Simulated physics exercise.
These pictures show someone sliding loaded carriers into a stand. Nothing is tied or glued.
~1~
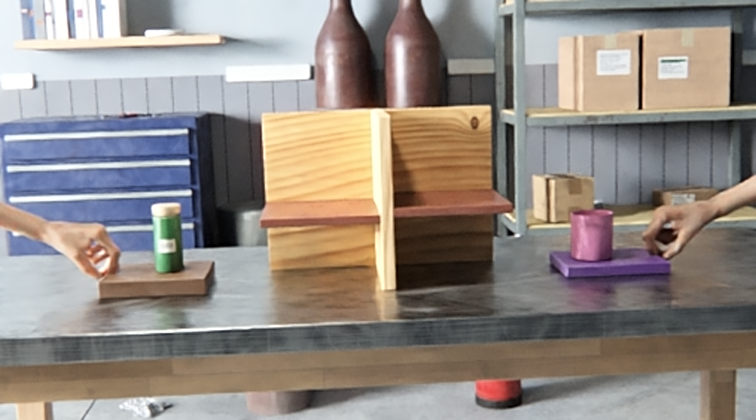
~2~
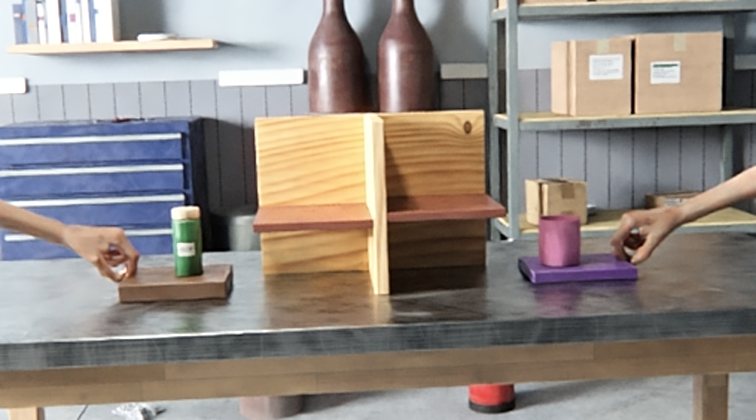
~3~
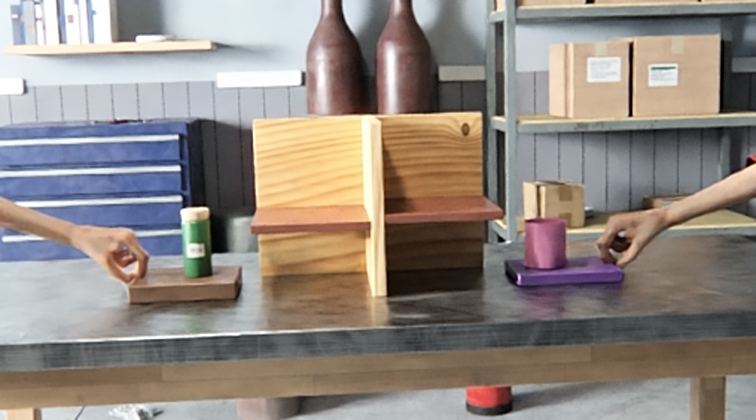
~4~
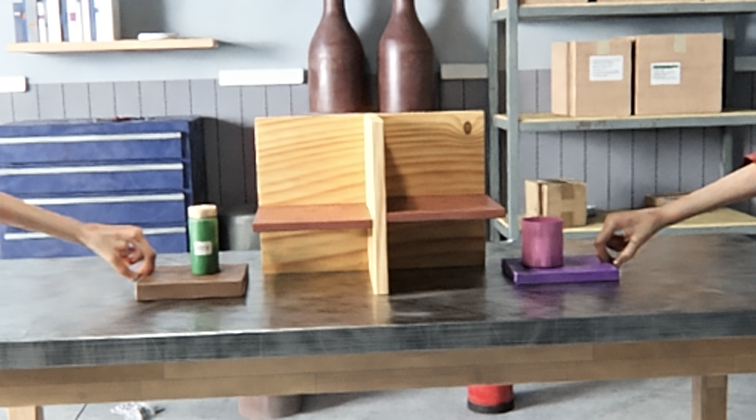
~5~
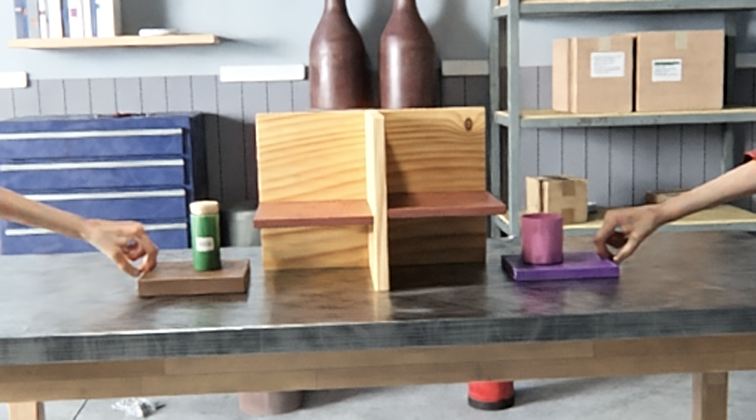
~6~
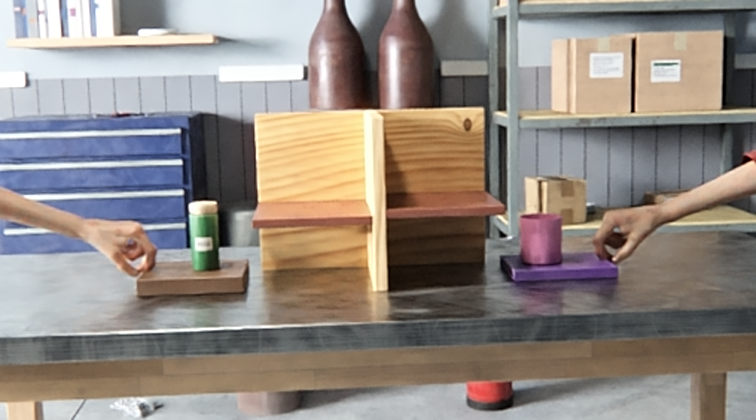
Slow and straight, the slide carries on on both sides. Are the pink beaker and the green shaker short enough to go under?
The pink beaker fits; the green shaker does not fit.
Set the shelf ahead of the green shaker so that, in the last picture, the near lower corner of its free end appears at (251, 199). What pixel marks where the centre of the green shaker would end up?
About (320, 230).
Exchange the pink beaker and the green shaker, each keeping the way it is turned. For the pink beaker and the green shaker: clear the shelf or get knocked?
The pink beaker goes under, while the green shaker hits the shelf.
Then, 1.06 s past the last view, pink beaker riding along near (492, 241); green shaker leaning 6° off how it started near (244, 233).
Then, 1.48 s past the last view, pink beaker riding along near (466, 242); green shaker leaning 40° off how it started near (245, 233).
Then, 1.64 s past the last view, pink beaker riding along near (456, 242); green shaker on its side near (231, 254).
Finally, the pink beaker passes below, near (430, 243); the green shaker is knocked back, near (270, 253).
